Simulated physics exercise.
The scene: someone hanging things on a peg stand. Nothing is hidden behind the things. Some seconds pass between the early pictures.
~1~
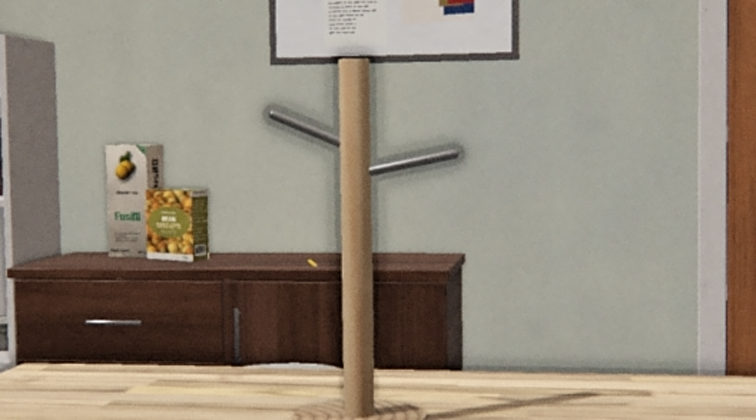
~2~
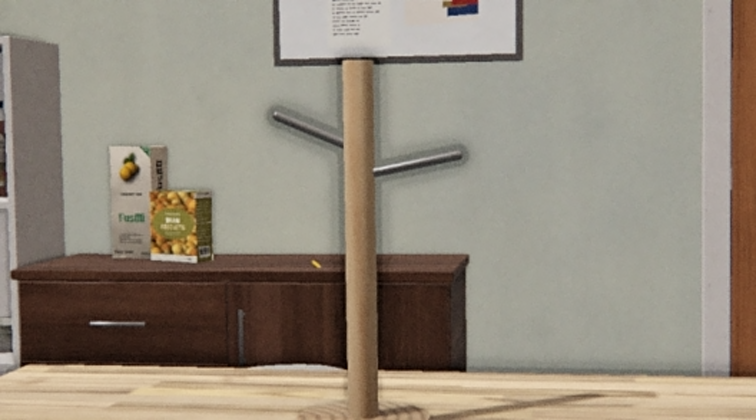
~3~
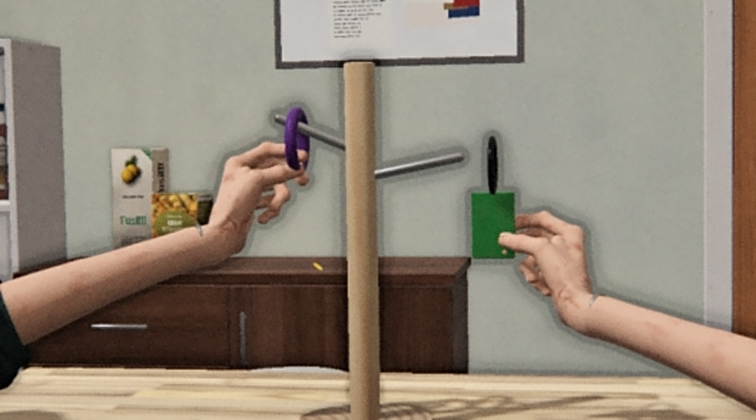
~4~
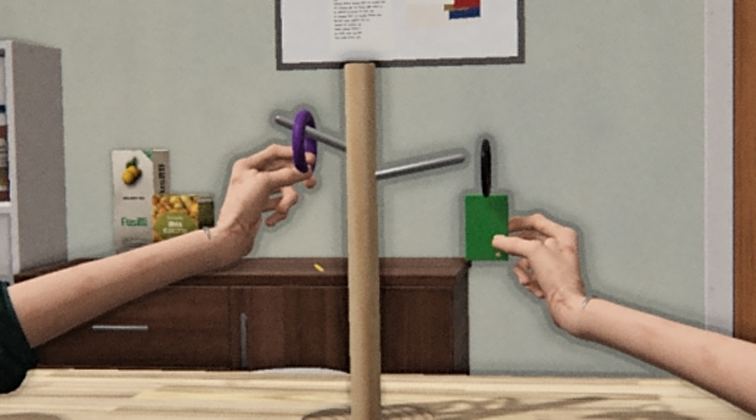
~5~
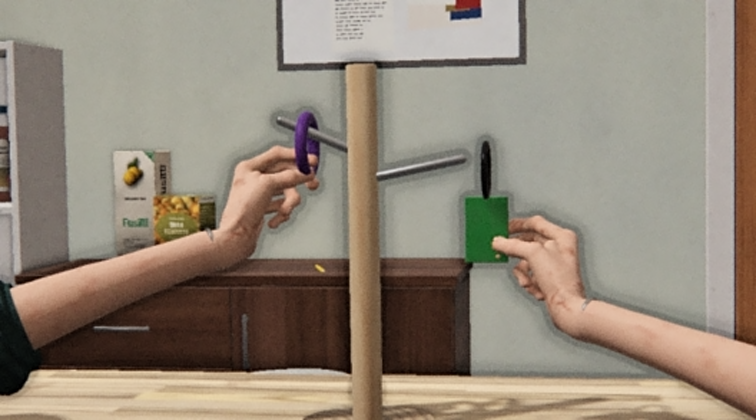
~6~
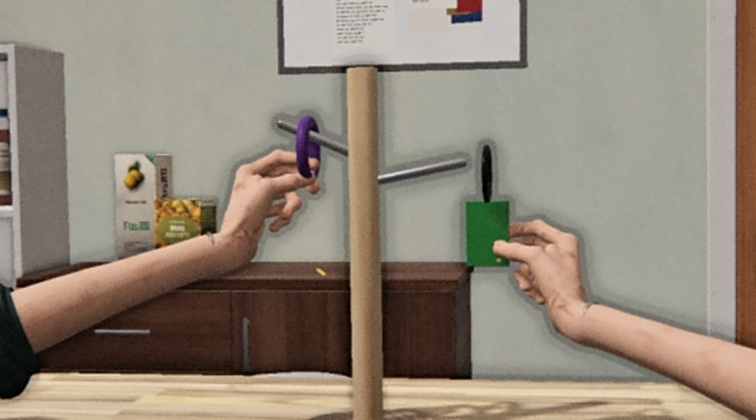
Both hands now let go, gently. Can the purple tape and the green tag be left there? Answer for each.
The purple tape hangs there; the green tag slips down.
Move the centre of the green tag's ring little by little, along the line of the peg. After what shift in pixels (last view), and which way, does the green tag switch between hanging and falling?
About 24 pixels left.
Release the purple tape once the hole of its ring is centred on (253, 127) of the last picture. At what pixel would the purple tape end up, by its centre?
It ends around (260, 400).
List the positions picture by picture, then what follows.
In the first picture, peg stand (364, 245).
In the second picture, peg stand (368, 246).
In the third picture, still on the way; purple tape (297, 141); peg stand (370, 249).
In the fourth picture, still on the way; green tag (486, 199); peg stand (371, 250).
In the fifth picture, still on the way; purple tape (307, 146); peg stand (372, 251).
In the sixth picture, in place, still held; purple tape (308, 150); green tag (488, 205); peg stand (373, 254).
Then, 0.16 s later than the last frame, purple tape tilted by 6° near (308, 151); green tag dropping near (488, 265).
Then, 0.34 s later than the last frame, purple tape tilted by 5° near (308, 151); green tag fallen near (490, 365).
When it is over, the purple tape remains hooked, near (310, 152); the green tag drops to the table, near (490, 379).
